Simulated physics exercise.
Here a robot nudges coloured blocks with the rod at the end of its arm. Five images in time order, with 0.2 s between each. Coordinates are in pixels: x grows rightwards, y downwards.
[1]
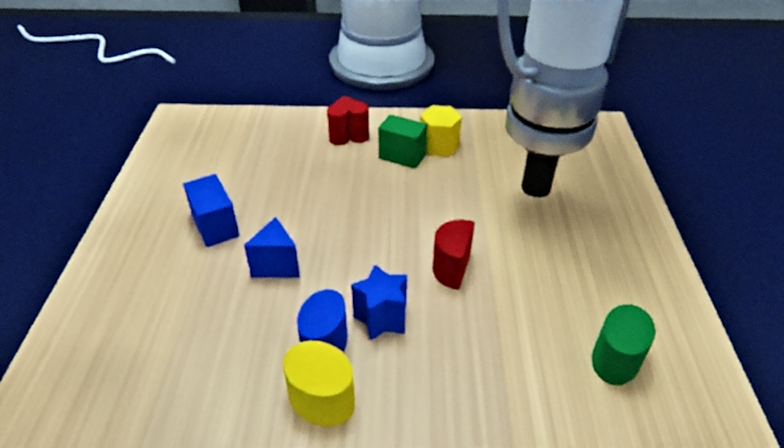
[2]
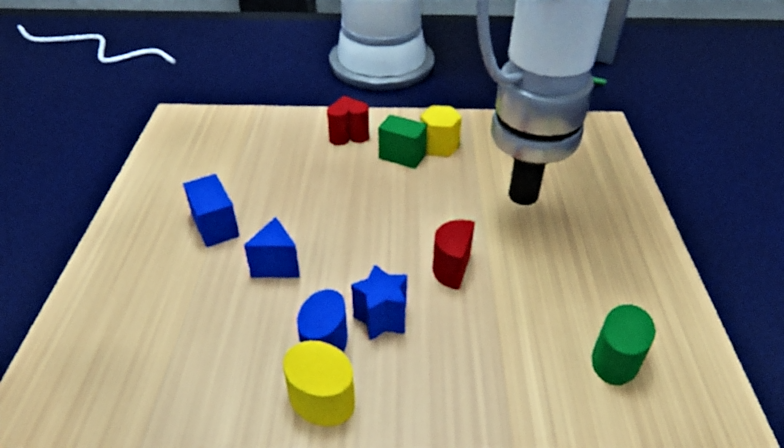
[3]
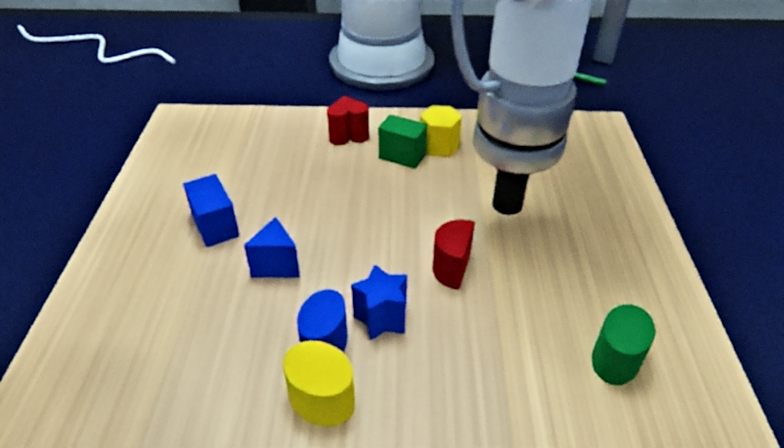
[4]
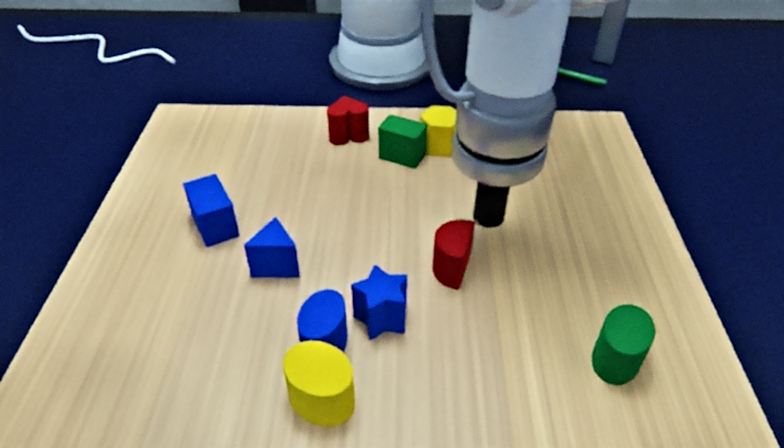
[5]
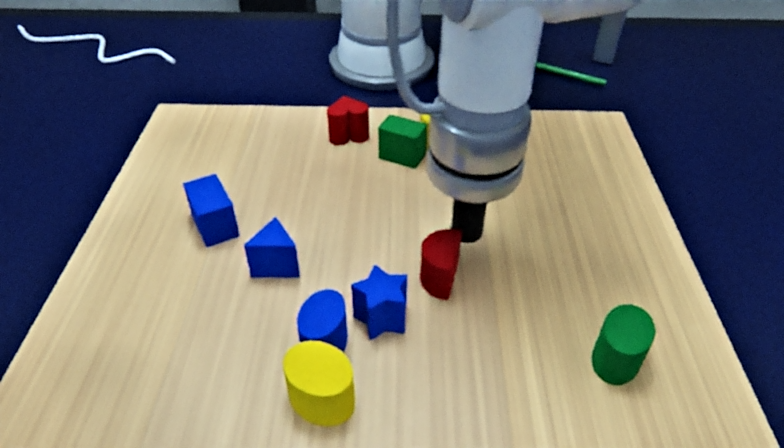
At first, the robot arm's dark rod hovers over the upper right of a wooden board scattered with red, green, yellow and blue blocks. The arm moves down and to the left toward the red D-shaped block, then nudges it slightly left, while the other blocks stay still.
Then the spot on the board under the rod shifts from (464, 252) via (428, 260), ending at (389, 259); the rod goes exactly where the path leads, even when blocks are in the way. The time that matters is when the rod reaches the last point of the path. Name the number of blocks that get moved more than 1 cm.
Number moved: 1.
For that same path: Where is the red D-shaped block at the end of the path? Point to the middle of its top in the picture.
Put as a pixel place, it's (414, 261).
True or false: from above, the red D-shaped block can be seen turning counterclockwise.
This is true.
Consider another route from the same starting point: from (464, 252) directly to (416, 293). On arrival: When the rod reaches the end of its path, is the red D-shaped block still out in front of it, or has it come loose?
My guess is it keeps its place ahead of the rod.
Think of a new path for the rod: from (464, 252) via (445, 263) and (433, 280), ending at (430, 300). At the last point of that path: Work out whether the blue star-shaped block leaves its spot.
It does get moved.
The first path, step by step. Halfway along, rod at (428, 241); red D-shaped block at (419, 261), turned 35° anticlockwise.
At the end, rod at (389, 240); blue star-shaped block still; red D-shaped block at (414, 261), turned 65° anticlockwise.
